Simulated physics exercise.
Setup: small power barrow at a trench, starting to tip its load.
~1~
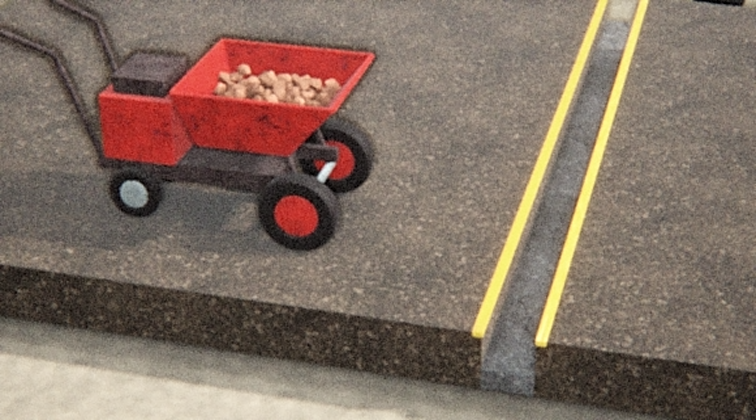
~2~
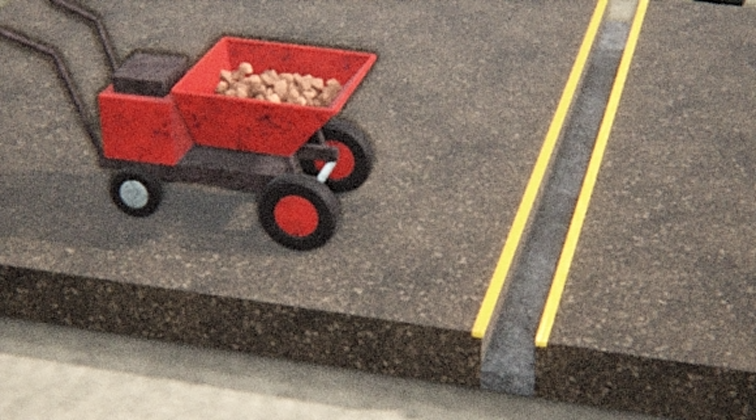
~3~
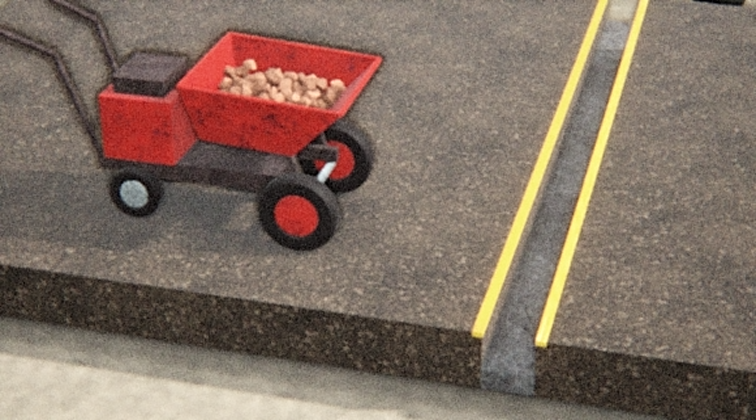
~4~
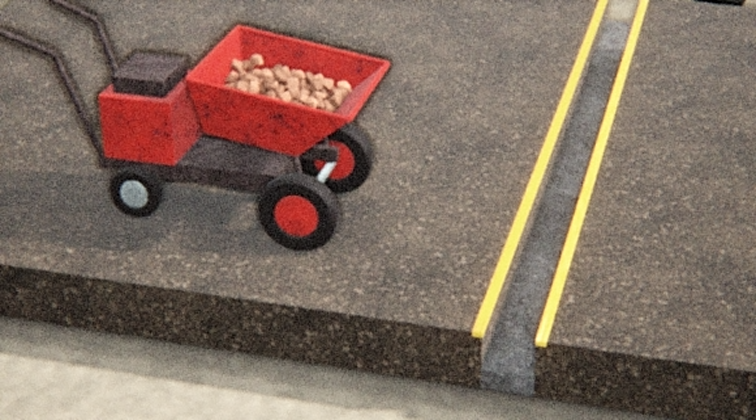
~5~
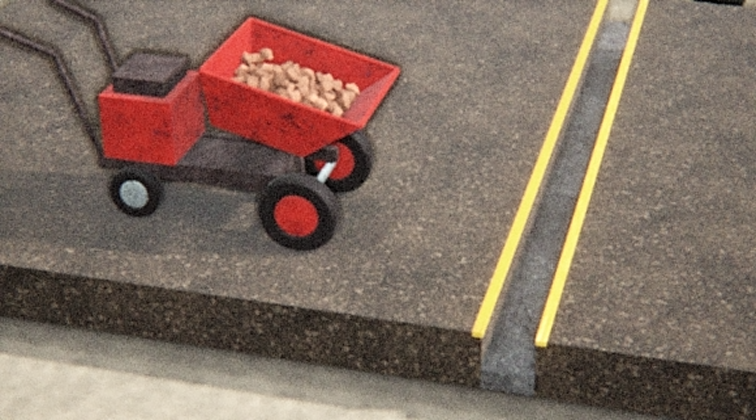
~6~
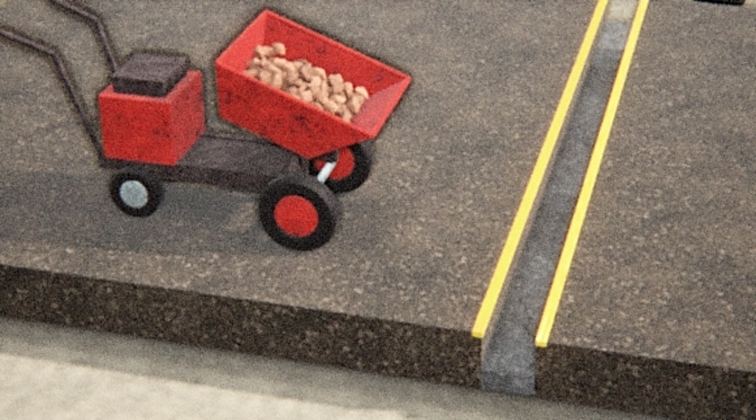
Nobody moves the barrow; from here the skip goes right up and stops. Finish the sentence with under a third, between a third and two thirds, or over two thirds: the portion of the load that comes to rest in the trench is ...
It is under a third.
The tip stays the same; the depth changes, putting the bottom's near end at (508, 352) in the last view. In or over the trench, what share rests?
Estimate: Approx. 20 %.
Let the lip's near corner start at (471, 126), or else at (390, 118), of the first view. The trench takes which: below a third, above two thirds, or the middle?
In the first case under a third, in the second case over two thirds.
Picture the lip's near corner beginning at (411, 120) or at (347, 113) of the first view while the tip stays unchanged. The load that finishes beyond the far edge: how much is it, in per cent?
The first gives 0 %, the second 0 %.
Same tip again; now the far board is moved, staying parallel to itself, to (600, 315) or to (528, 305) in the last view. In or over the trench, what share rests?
You'd get 20 in a hundred the first time and 20 in a hundred the second.
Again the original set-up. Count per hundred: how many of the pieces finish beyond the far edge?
Near 0 in every hundred.
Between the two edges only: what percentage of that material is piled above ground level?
0 %, roughly.
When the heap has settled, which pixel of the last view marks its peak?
Top, approx.: (455, 218).
Soon, skip tipped steeply; all in the skip.
A while on, skip tipped right over; most in the skip; about a quarter short of the trench; a stray few falling.
Towards the end, skip tipped right over; a small part in the skip; about two thirds short of the trench; about a quarter in or heaped over the trench.
Finally, skip tipped right over; a small part in the skip; about two thirds short of the trench; about a quarter in or heaped over the trench; none beyond it.
